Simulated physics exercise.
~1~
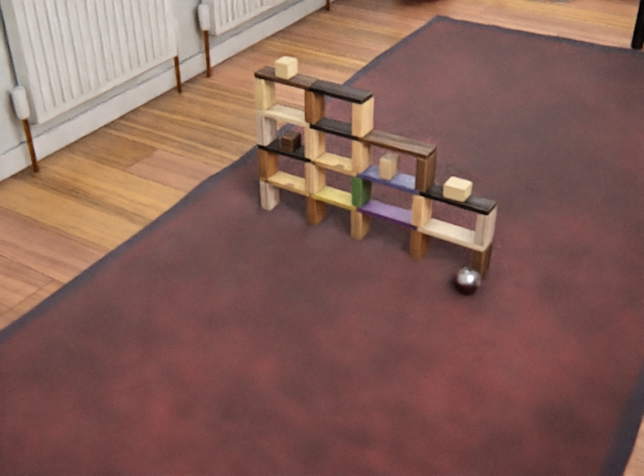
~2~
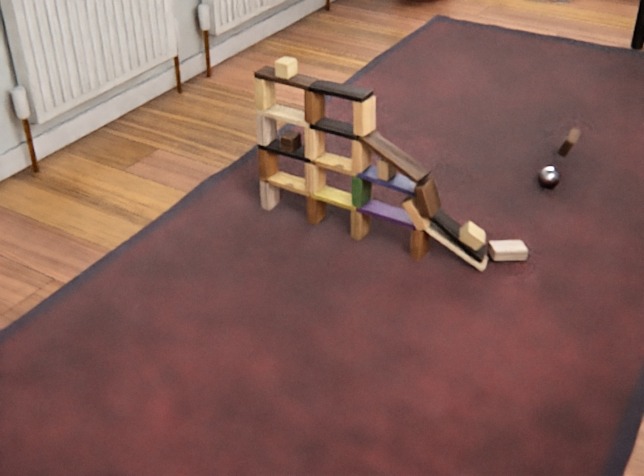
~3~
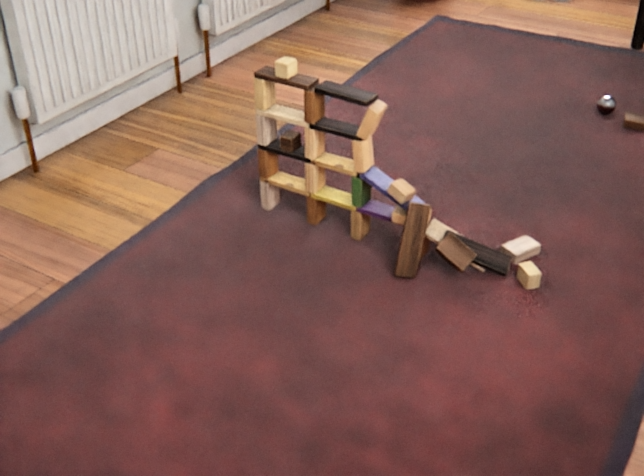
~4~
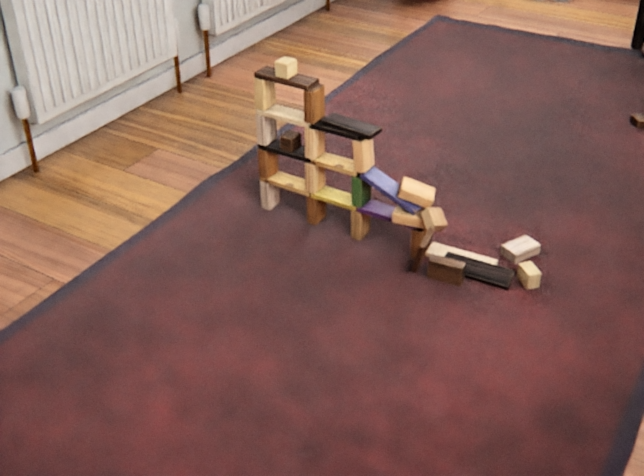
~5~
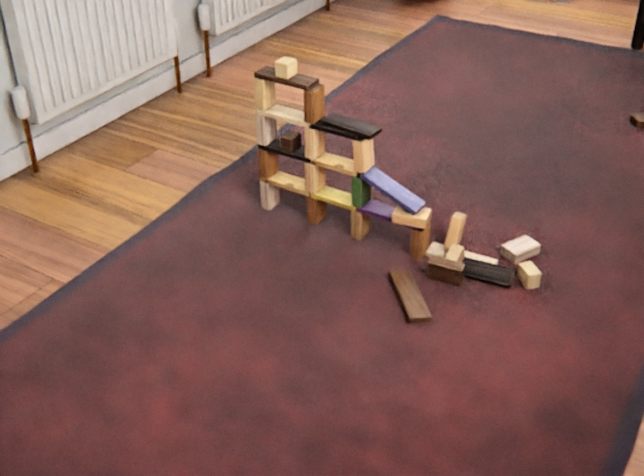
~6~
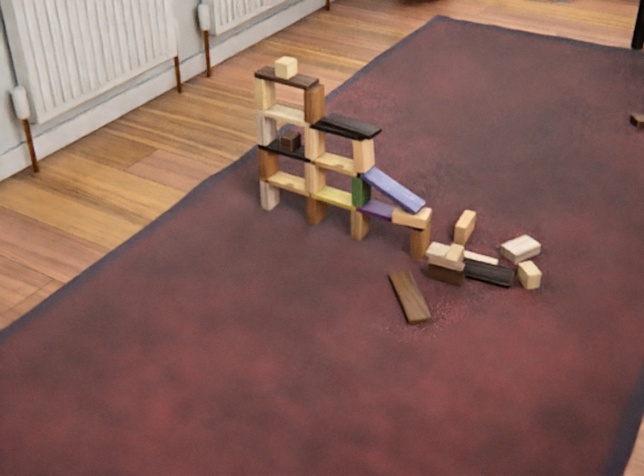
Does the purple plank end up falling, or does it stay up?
The purple plank stays up, still in its place low in the structure beneath the slanted blue plank.
